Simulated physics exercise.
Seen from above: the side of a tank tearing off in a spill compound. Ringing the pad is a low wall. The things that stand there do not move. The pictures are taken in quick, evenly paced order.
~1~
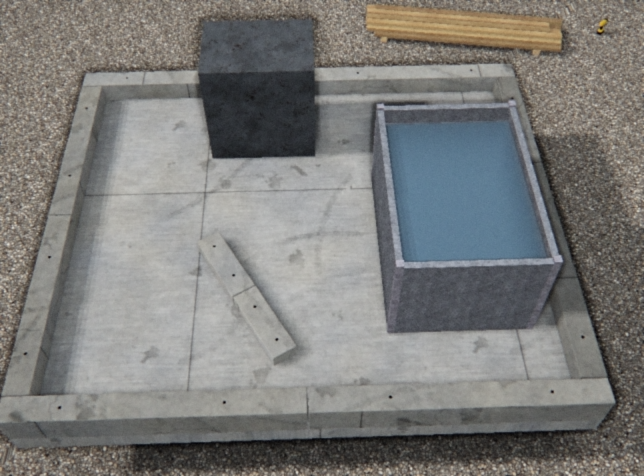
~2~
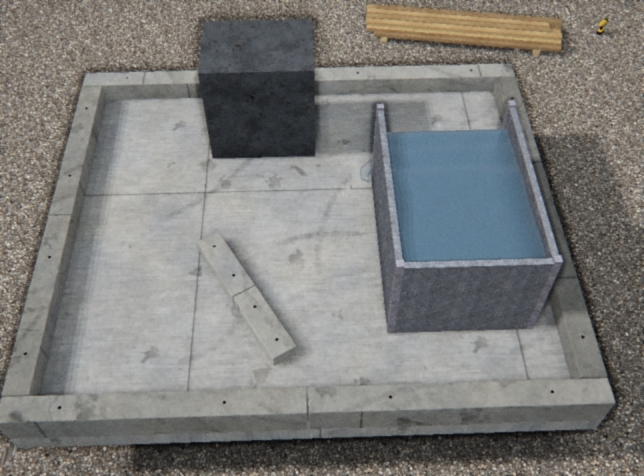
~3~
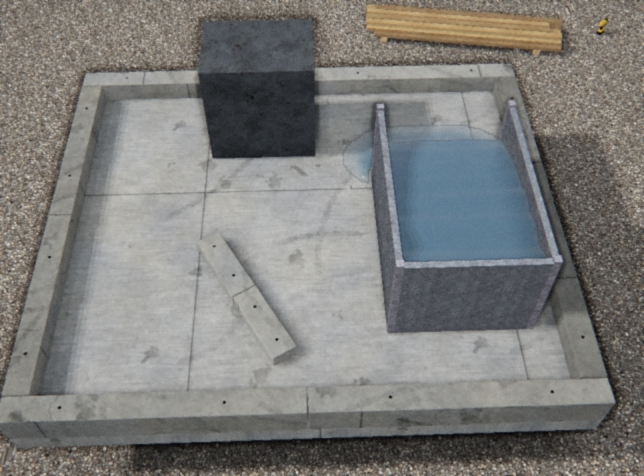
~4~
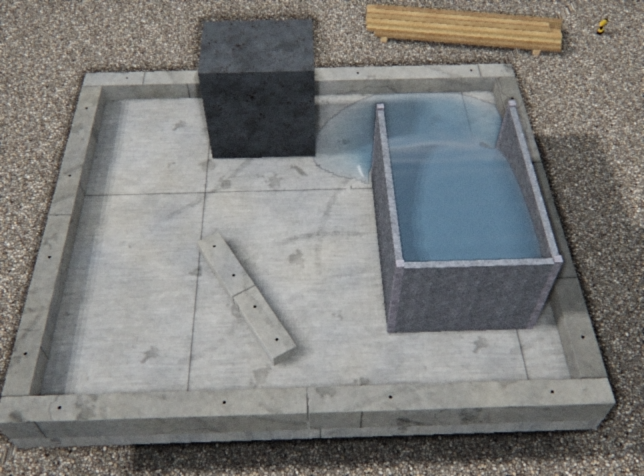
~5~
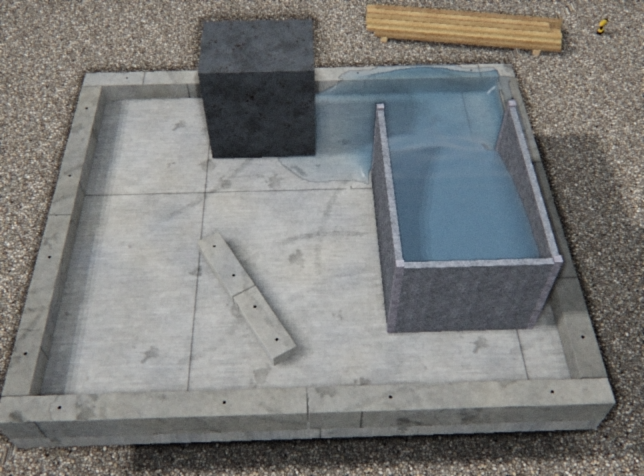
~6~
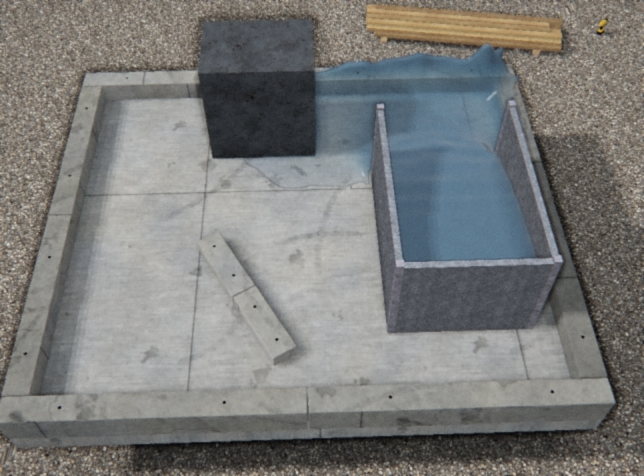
Blue water stands still in a grey rectangular tank on a walled concrete pad until the tank's far side is gone and water pours out through the gap. It spreads across the pad's far right corner, reaches toward the dark block on the left, and washes up over the far low wall.
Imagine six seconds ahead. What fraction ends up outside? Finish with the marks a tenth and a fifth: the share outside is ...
The share outside is above a fifth.
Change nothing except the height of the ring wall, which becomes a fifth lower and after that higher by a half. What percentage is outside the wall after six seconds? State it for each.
Well, you'd get 46 per cent in the first case and 16 per cent in the second.
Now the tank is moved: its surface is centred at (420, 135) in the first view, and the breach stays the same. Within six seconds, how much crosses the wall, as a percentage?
Share noted: About 42 %.
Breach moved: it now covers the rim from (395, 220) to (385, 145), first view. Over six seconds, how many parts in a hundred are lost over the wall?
Some 10 in a hundred.
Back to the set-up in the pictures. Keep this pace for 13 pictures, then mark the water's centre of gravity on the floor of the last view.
The spot I would choose is (384, 168).
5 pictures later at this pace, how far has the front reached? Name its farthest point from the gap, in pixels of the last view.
Near (137, 108).
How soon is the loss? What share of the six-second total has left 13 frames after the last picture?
Working it through, I arrive at 90 per cent.
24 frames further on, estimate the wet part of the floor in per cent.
I'd put it at roughly 85 per cent.
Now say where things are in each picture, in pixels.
The first picture shows still water in the tank at (460, 184).
In the second picture, water pours out on the tank's far side and has run to (366, 177).
In the third picture, the front is at (358, 146), out from the gap on the tank's far side.
In the fourth picture, the front is at (378, 99), out from the gap on the tank's far side.
In the fifth picture, water pours out on the tank's far side and has run to a hidden place.
In the sixth picture, water pours out on the tank's far side and has run to a hidden place.
A moment on, water covers 25 % of the floor; the low wall has let 5 % over.
Next, water covers 25 % of the floor; the low wall has let 13 % over.
Then, water covers 40 % of the floor; the low wall has let 33 % over.
Later, water covers 65 % of the floor; the low wall has let 36 % over.
In the end, water covers 75 % of the floor; the low wall has let 36 % over.
